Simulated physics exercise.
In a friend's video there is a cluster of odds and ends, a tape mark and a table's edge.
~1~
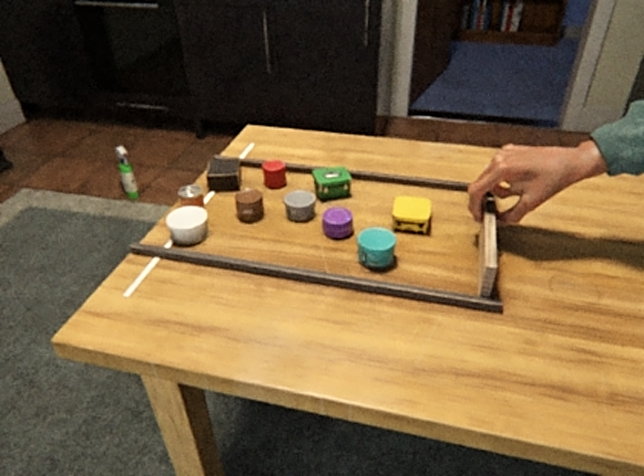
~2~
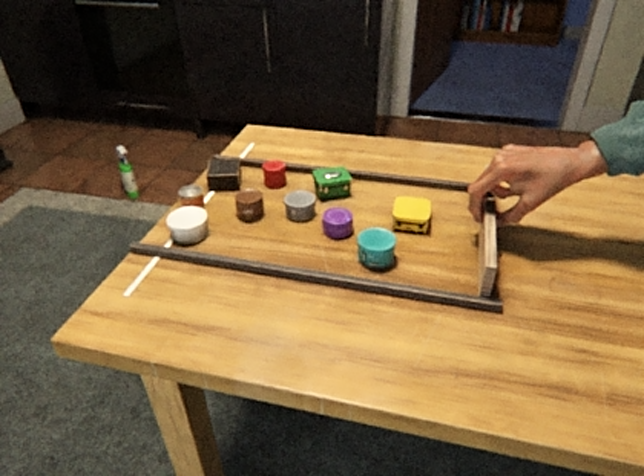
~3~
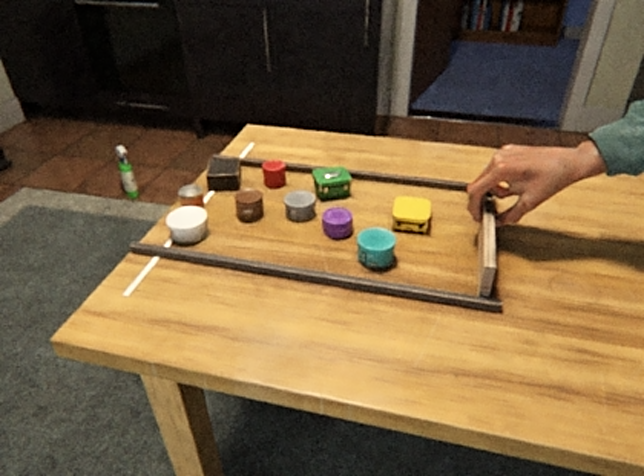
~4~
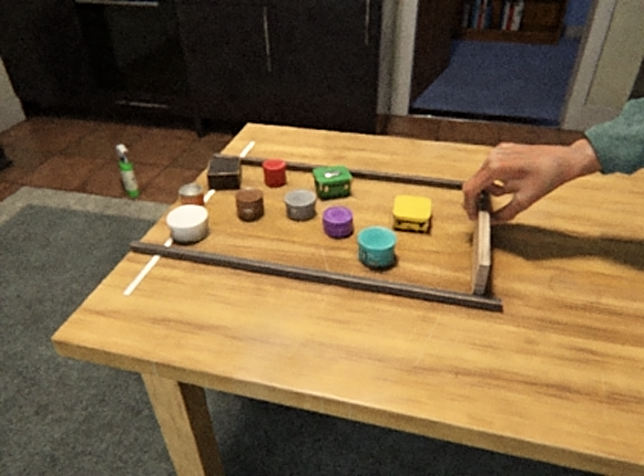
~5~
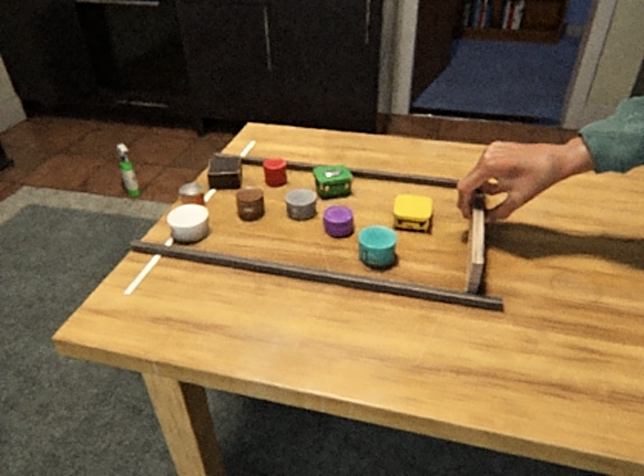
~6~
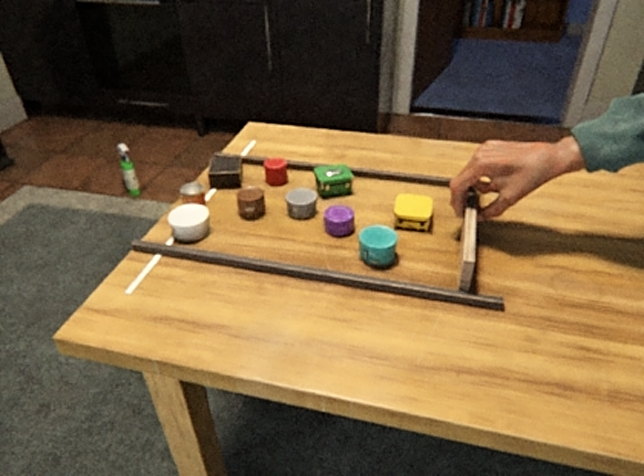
On a wooden table above a grey rug, seen from above at an angle, two dark rails run lengthwise beside small containers, with dark cabinets behind. White, orange and brown pots and a black block sit left near white tape, red, green, grey and purple items lie mid-table, and turquoise and yellow ones sit right. A hand slides an upright board slightly left, touching none of them, while the view stays almost still.
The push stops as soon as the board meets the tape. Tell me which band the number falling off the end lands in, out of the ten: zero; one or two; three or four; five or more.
It lands in the five or more band.
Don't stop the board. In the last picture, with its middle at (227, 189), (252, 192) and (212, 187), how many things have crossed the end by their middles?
Respectively 2, 0 and 6.
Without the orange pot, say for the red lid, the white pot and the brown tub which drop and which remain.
Red lid - gone, white pot - gone, brown tub - gone.
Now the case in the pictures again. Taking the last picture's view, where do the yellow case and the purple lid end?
In order, first (197, 185), then (184, 200).
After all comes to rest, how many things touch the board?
4 touch it.
A little later, none off yet; orange pot at rest near (194, 196); black block at rest near (226, 173); white pot at rest near (190, 223).
Next, none off yet; orange pot shifted about its own width near (172, 195); black block shifted about its own width near (196, 173); white pot shifted about its own width near (167, 222).
When it is over, the number that fall off is five or more; down, grey tin, red lid, brown tub, white pot, black block and orange pot.
